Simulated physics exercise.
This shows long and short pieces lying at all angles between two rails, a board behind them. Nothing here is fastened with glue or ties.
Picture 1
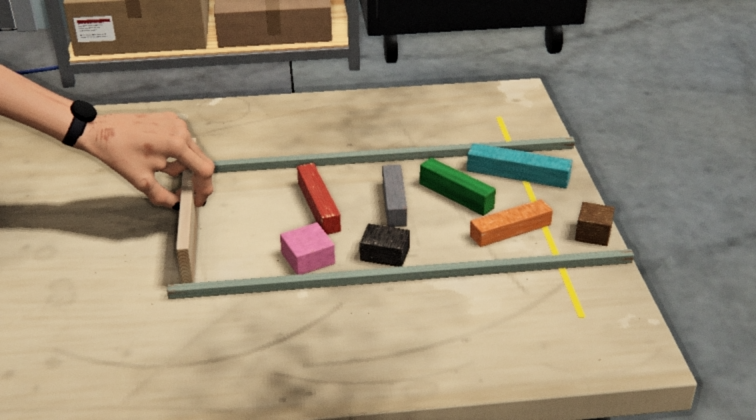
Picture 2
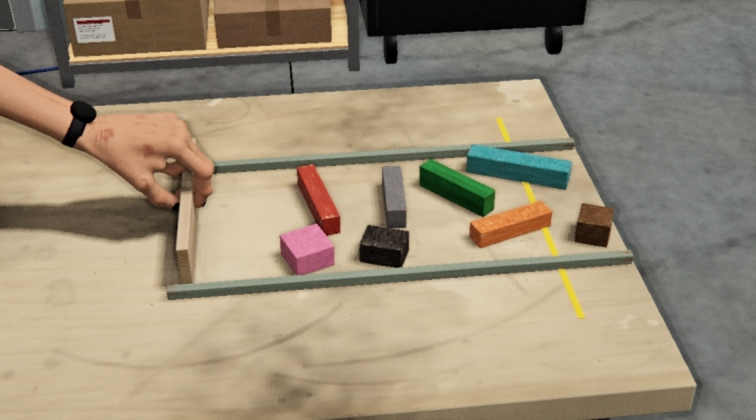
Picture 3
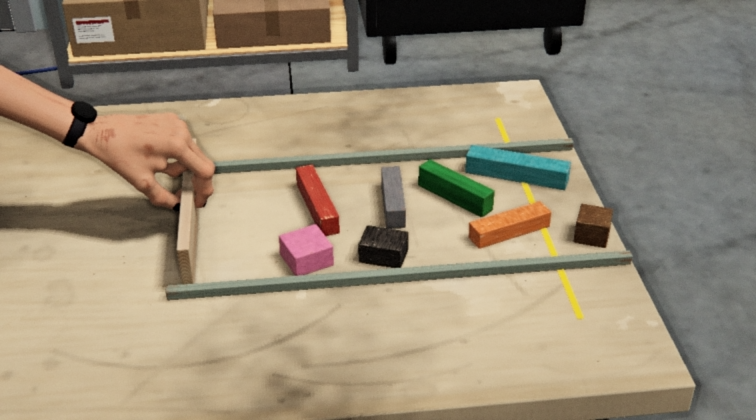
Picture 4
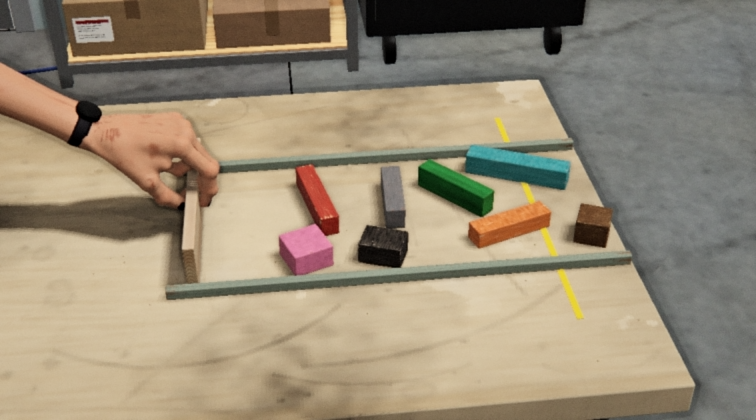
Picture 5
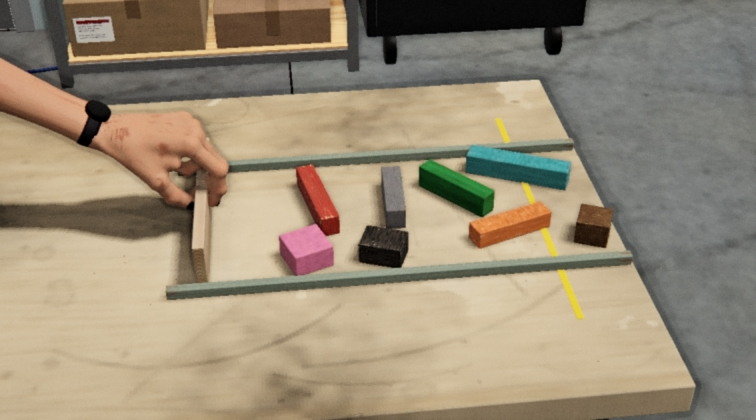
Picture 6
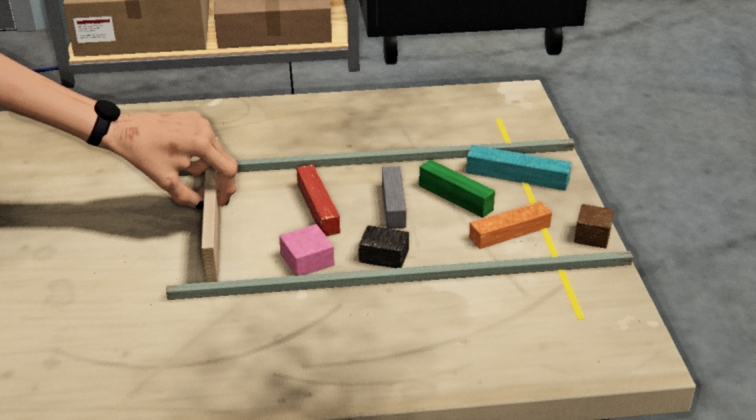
A hand slides a wooden board slightly right between two rails toward scattered, motionless coloured blocks.
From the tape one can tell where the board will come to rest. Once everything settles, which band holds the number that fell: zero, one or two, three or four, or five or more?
It is in the band one or two.
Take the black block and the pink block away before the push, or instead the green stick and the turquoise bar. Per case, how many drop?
The count is 0 in the first case and 2 in the second.
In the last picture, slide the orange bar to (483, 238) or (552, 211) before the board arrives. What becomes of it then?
So in the first try it ends up below, and in the second it ends up below.
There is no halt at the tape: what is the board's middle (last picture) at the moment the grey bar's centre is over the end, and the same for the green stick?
The middle is at (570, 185) when it's the grey bar, and at (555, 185) when it's the green stick.
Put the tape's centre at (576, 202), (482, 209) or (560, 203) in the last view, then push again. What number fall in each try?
In order, 6, 0 and 5.
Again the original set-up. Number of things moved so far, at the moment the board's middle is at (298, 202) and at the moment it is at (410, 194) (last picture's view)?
First 1, then 6.
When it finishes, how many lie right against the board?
Count: 3.
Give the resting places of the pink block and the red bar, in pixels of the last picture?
The pink block finishes at (571, 235); the red bar finishes at (539, 185).
A little later, none off yet; brown block at rest near (594, 226); turquoise bar at rest near (518, 167); orange bar at rest near (511, 225).
Next, none off yet; brown block at rest near (594, 226); turquoise bar at rest near (518, 167); orange bar shifted a little near (529, 223).
Later still, none off yet; brown block shifted a little near (611, 227); turquoise bar shifted a little near (530, 161); orange bar shifted about its own width near (594, 203).
When it is over, the number that fall off is one or two; down, orange bar and brown block.
